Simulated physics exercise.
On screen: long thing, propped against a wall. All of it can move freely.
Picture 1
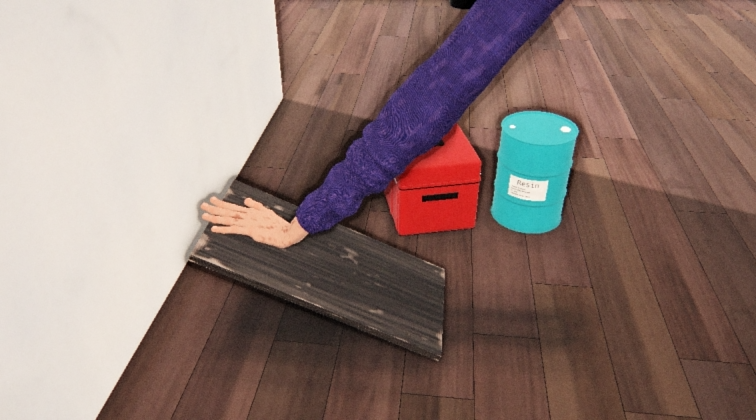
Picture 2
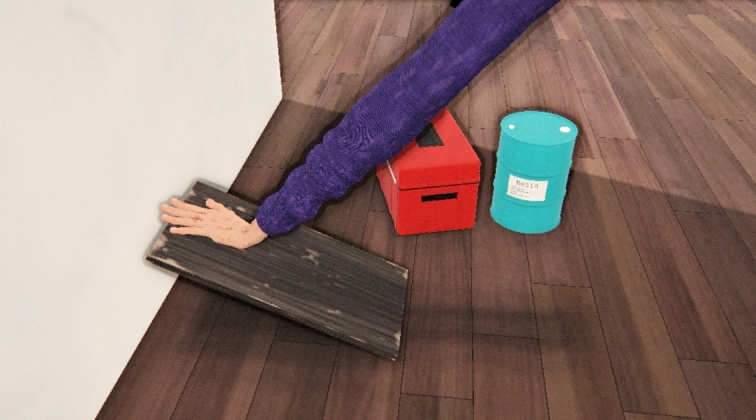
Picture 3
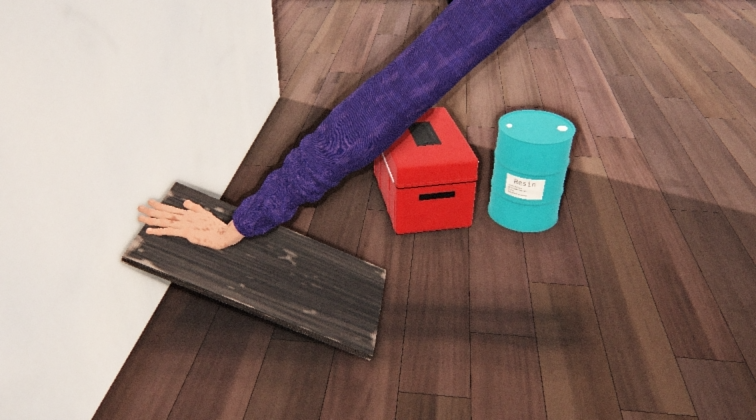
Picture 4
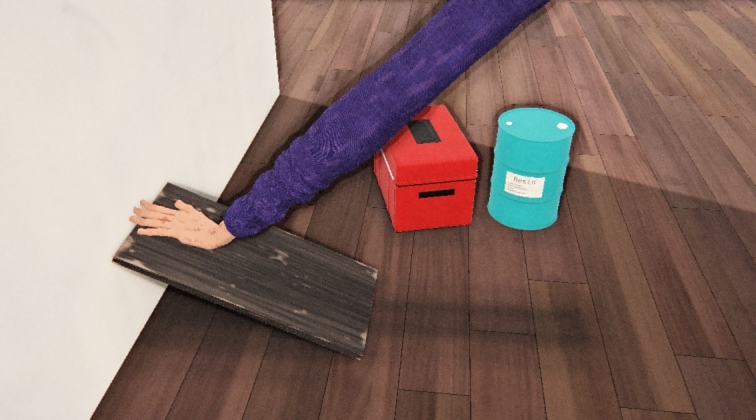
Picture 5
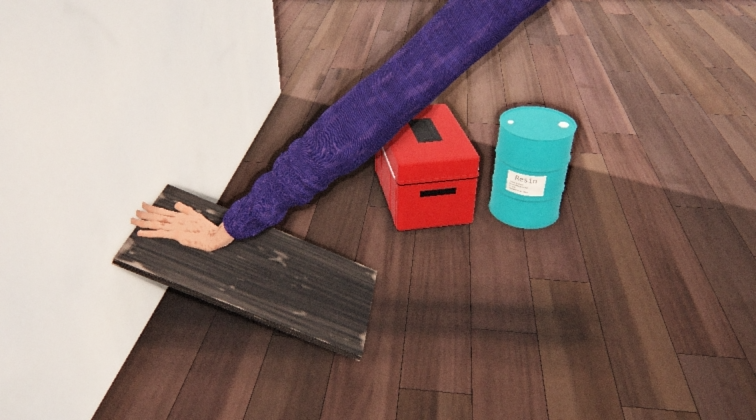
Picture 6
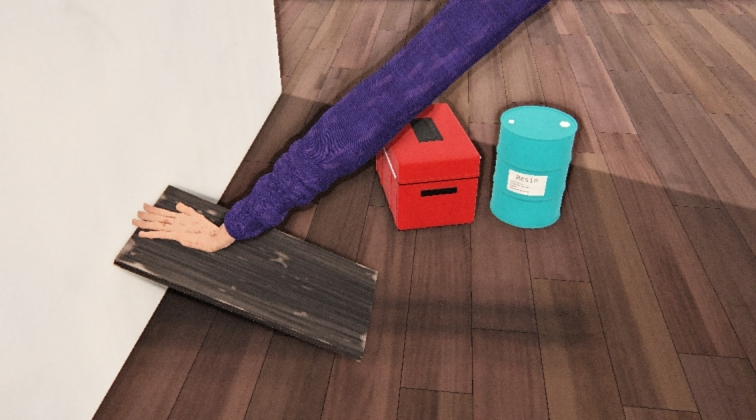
A hand slides a black board left against a white wall, then holds it still.
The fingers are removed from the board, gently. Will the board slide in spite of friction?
Well, it slides away there.
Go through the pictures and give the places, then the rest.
On its way; black board (331, 265); turquoise canister (532, 172), in the first picture.
On its way; black board (291, 266); turquoise canister (532, 172), in the second picture.
On its way; black board (268, 267); turquoise canister (529, 171), in the third picture.
On its way; black board (259, 266); turquoise canister (529, 169), in the fourth picture.
Propped up under the hand; black board (258, 268); turquoise canister (530, 168), in the fifth picture.
Propped up under the hand; black board (260, 269); turquoise canister (531, 167), in the sixth picture.
Then, 0.30 s after the last picture, black board leaning 16° more than when let go near (271, 294).
Then, 0.40 s after the last picture, black board leaning 24° more than when let go near (273, 300).
At rest, moved from the start, black board; the other 2 in place. Seen from the same camera at the end, black board near (274, 306). The board gives way.
